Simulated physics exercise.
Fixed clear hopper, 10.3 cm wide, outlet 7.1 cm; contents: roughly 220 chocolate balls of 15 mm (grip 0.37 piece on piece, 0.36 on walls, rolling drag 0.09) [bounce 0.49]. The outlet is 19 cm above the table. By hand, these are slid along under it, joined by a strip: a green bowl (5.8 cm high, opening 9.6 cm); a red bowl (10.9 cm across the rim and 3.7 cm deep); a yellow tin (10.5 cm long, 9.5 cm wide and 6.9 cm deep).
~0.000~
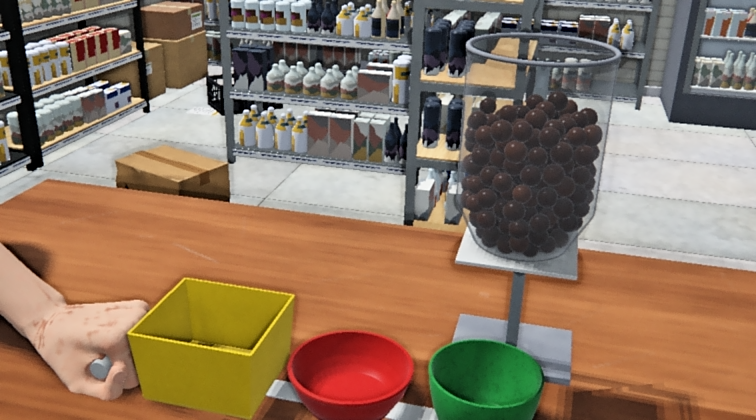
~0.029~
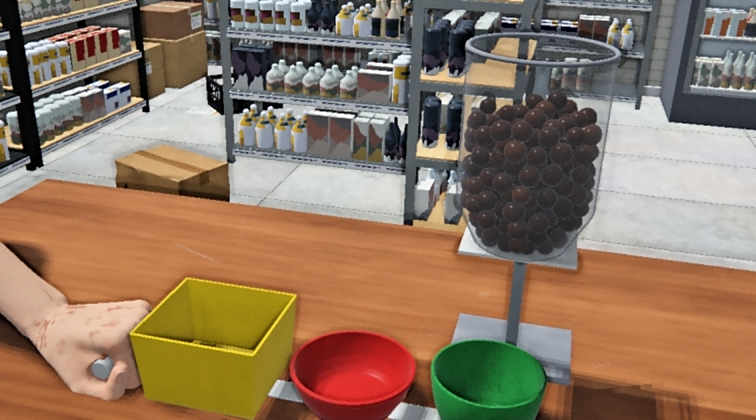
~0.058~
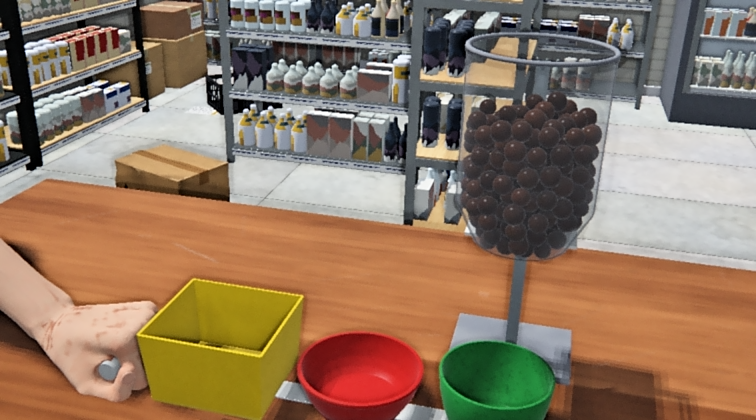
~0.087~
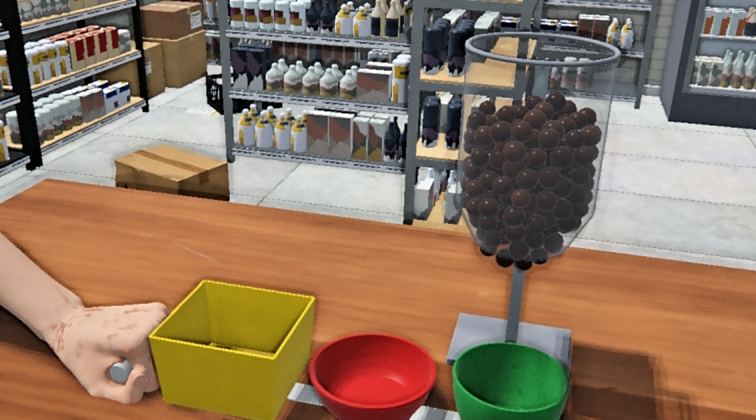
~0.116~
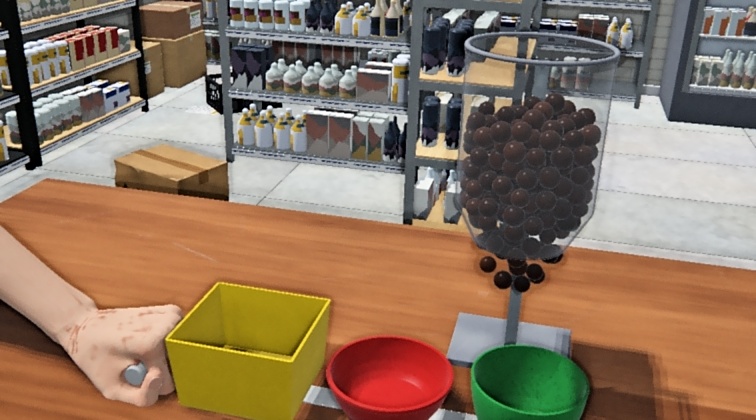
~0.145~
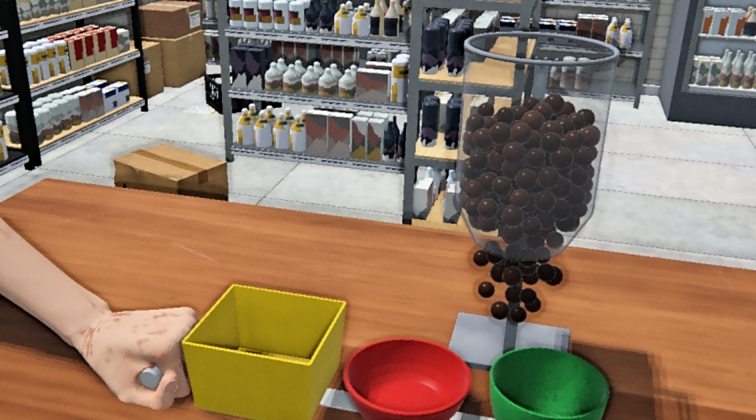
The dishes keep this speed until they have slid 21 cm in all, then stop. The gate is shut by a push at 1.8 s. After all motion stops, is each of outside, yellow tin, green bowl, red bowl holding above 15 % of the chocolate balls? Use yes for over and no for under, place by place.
Outside: Yes; yellow tin: Yes; green bowl: No; red bowl: Yes.
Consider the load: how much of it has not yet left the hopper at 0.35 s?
Roughly 60 per cent, I'd say.
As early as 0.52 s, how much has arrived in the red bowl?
At that moment, close to 30 % has got there.
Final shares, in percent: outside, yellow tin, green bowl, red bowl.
Outside 25 %, yellow tin 35 %, green bowl 0 %, red bowl 40 %.
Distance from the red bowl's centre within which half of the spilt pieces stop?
Within around 12 cm of the centre.
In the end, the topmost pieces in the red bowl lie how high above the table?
Near 5.0 cm.
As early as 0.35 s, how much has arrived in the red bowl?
20 per cent.
After 0.35 s, red bowl 20 %, hopper 60 %, in the air 15 %; middle of all pieces on or above the table near (526, 262).
After 0.52 s, yellow tin 15 %, outside 10 %, red bowl 30 %, hopper 35 %, in the air 15 %; middle of all pieces on or above the table near (542, 328).
After 0.67 s, yellow tin 25 %, outside 15 %, red bowl 35 %, hopper 10 %, in the air 20 %; middle of all pieces on or above the table near (533, 372).
After 0.82 s, yellow tin 40 %, outside 20 %, red bowl 40 %, in the air 5 %; middle of all pieces on or above the table near (526, 408).
In the end, at 2.4 s, yellow tin 35 %, outside 25 %, red bowl 40 %, hopper 0 %, green bowl 0 %.
